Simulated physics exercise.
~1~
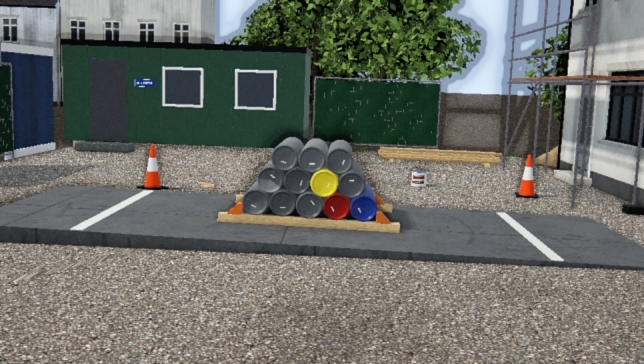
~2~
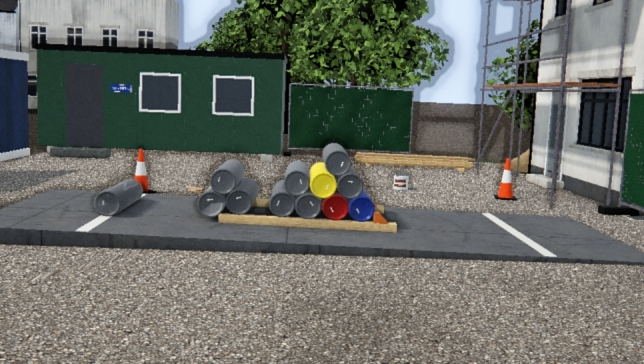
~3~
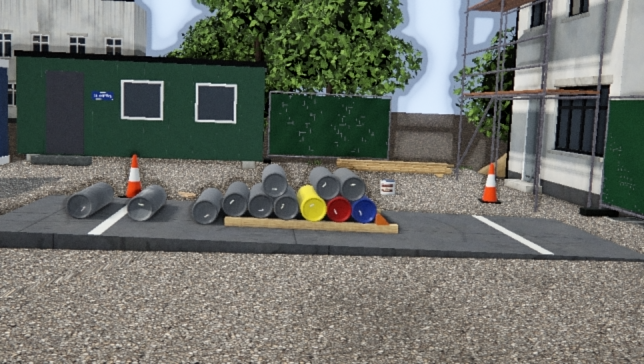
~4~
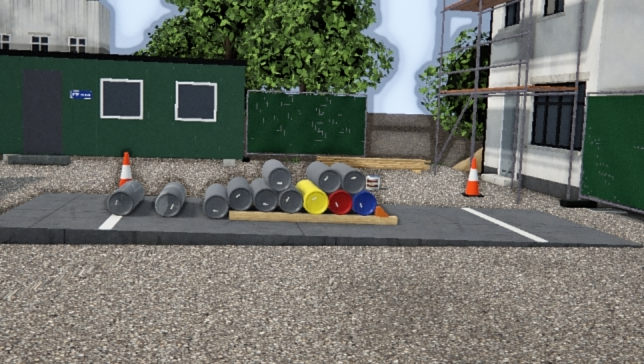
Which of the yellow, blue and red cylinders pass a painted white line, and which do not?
None of the three passes a line. The yellow one drops down but stays between the lines, and the blue and red ones also remain between them on the bearers.
